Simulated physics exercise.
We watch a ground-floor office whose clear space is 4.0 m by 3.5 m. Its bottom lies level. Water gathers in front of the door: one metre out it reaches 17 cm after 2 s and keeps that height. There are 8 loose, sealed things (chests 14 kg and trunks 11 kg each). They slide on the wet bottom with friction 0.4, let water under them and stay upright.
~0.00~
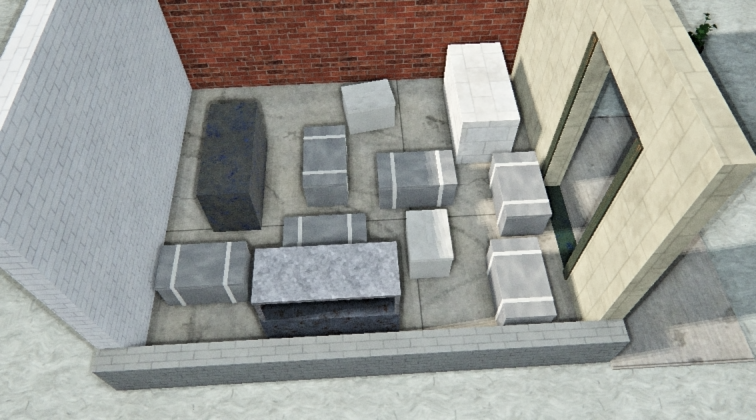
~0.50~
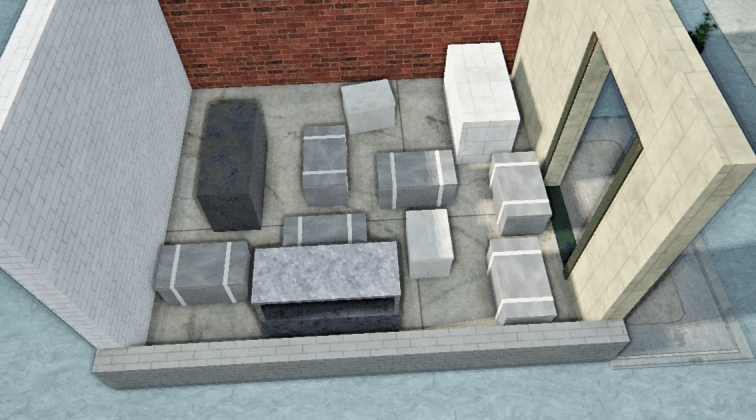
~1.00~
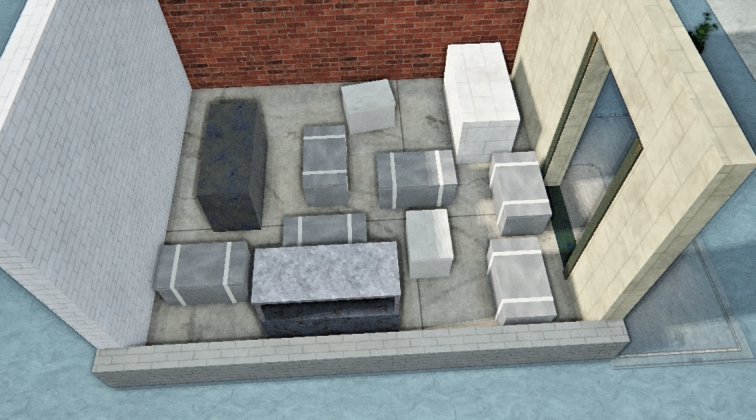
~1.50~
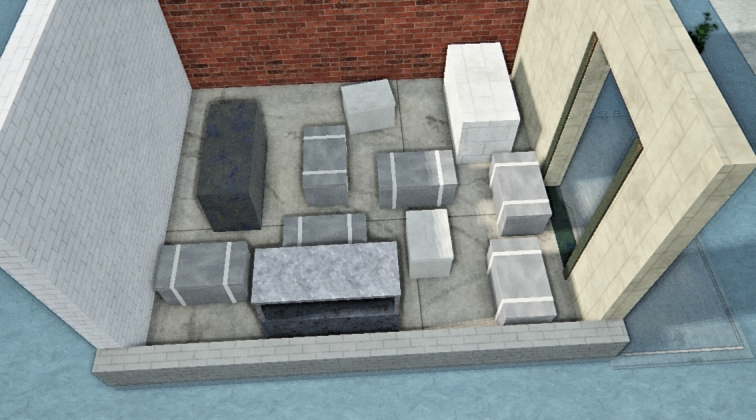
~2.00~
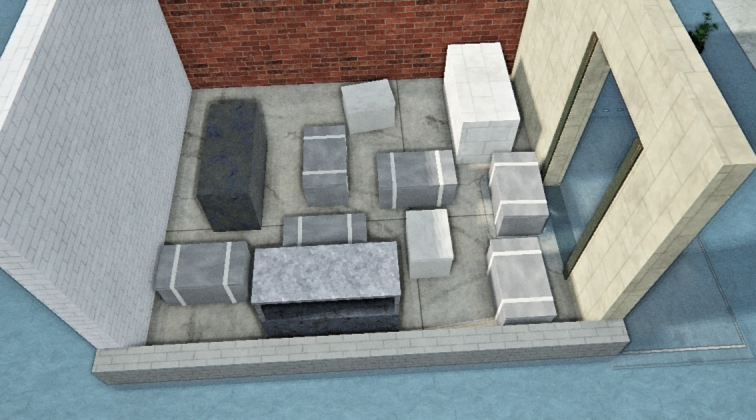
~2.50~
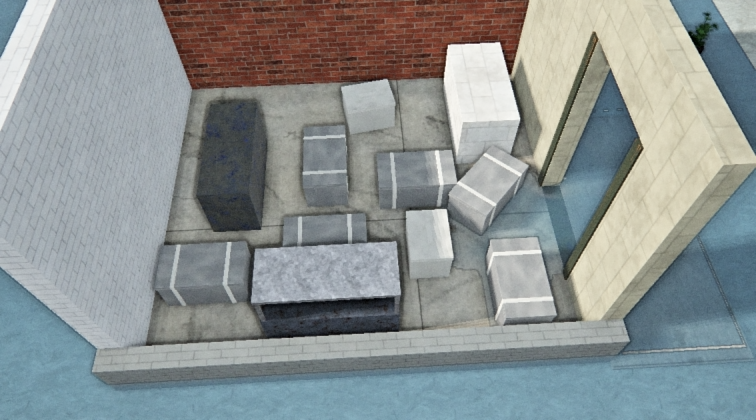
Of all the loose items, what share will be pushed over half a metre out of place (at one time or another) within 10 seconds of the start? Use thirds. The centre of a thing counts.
That comes to two thirds or above.
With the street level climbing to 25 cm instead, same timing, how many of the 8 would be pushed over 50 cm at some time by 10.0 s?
Then 7.
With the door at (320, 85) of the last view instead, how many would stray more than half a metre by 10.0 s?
Then 5.
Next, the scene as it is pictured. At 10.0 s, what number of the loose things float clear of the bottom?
8 of them.
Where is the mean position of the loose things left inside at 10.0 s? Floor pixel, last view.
Near (322, 173).
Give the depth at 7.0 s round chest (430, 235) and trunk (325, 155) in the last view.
Roughly 8 and 6 cm.
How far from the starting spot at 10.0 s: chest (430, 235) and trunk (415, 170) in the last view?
In turn: 200 cm, 150 cm.
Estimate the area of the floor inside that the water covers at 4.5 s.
Roughly 7.5 m2.
After 3.5 s 1 of 8 are over 50 cm from their spots; 1 afloat.
After 4.5 s 4 of 8 are over 50 cm from their spots; 3 afloat.
After 7.0 s 6 of 8 are over 50 cm from their spots; 5 afloat.
After 10.0 s 7 of 8 are over 50 cm from their spots, and 7 have been at some point; 8 afloat.
